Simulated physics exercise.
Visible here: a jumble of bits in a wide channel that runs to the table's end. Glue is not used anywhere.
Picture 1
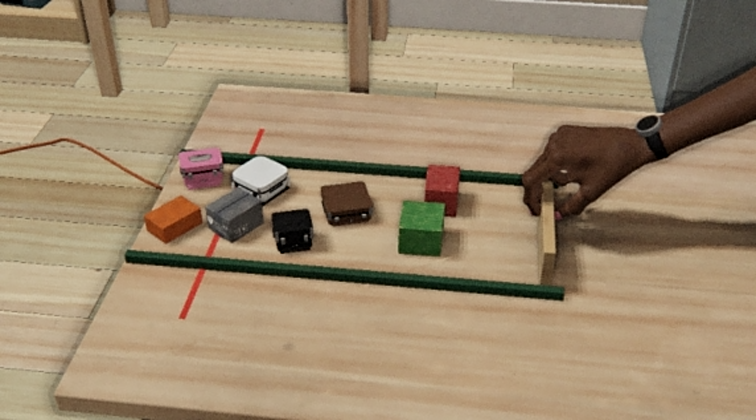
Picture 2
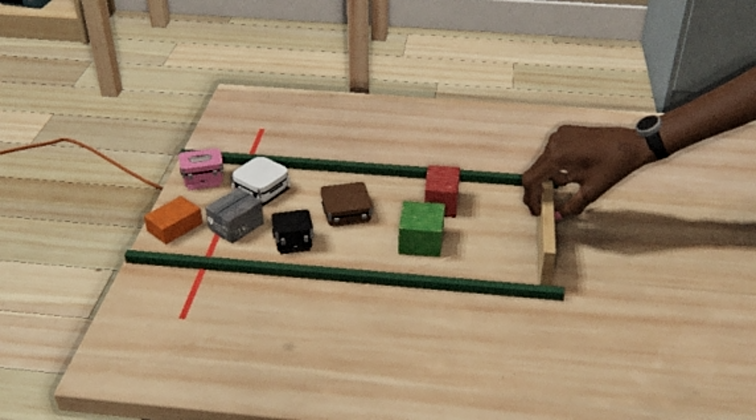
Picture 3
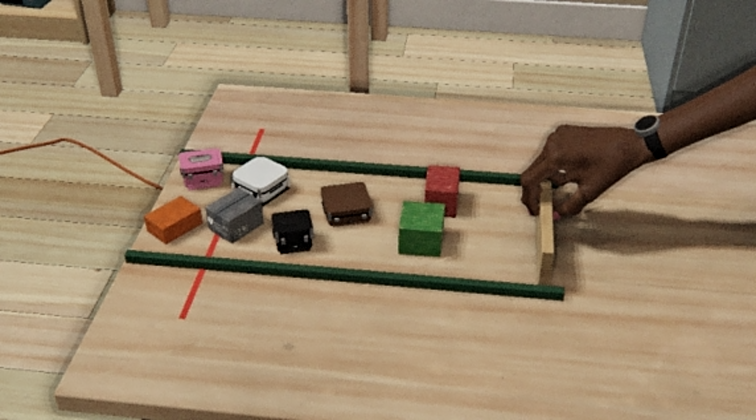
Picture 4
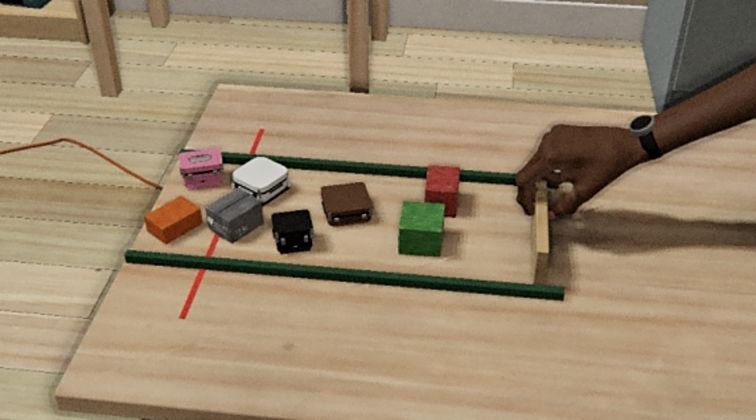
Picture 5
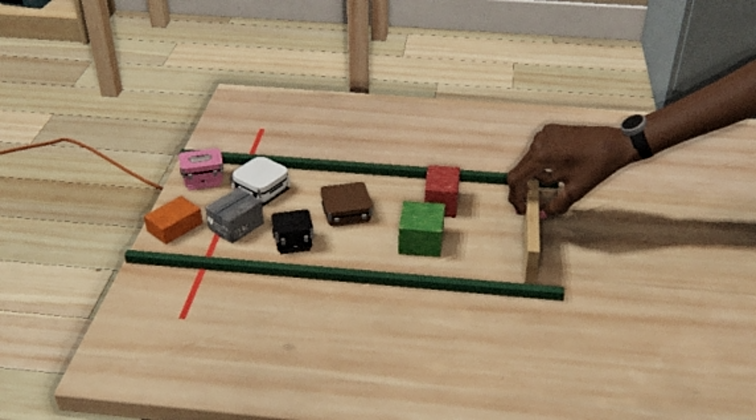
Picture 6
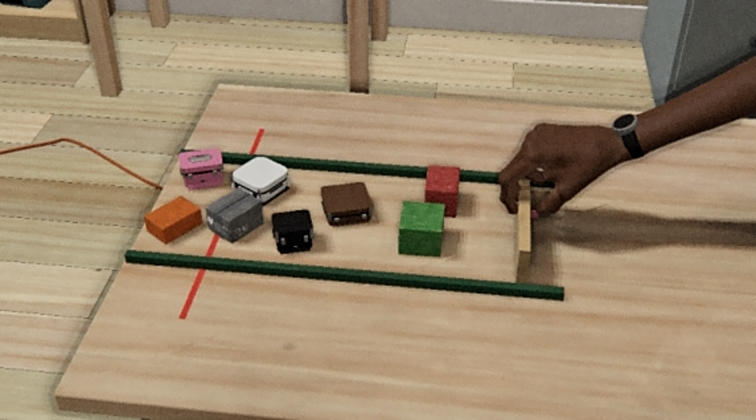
A dark-skinned hand wearing a dark watch grips an upright wooden board at the right of a pale wooden table, seen from above at an angle. Between two dark green rails lie red and green blocks, brown, black, white and grey cases, and, leftmost, a pink case and an orange block near a red line. The hand slides the board slightly left, while everything else and the camera stay still.
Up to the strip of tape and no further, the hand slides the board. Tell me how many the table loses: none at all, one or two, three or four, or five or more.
Three, maybe four go.
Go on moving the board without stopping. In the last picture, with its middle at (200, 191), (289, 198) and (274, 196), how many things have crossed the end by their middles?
By position: 6 / 0 / 1.
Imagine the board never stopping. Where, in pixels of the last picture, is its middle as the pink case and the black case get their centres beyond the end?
Near (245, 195) in the first case, near (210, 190) in the other.
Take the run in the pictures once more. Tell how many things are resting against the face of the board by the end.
In total, 2.
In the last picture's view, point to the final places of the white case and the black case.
(192, 165), and the other (154, 227).
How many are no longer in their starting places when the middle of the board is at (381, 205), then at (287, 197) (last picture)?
First position 3; second position 8.
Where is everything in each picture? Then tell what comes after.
Orange block (174, 219); pink case (202, 169); grey box (235, 215); board (546, 218); tape (227, 211), in the first frame.
Pink case (202, 169); green block (422, 229), in the second frame.
Grey box (235, 216); white case (261, 182), in the third frame.
Orange block (174, 220); black case (293, 232), in the fourth frame.
Pink case (202, 169); red block (442, 191), in the fifth frame.
Orange block (174, 220); pink case (202, 169); grey box (235, 216); board (523, 216); tape (227, 211), in the sixth frame.
A little later, none off yet; orange block at rest near (174, 220); pink case at rest near (202, 169); grey box at rest near (235, 216).
When it is over, the number that fall off is three or four; down, grey box, pink case and orange block.
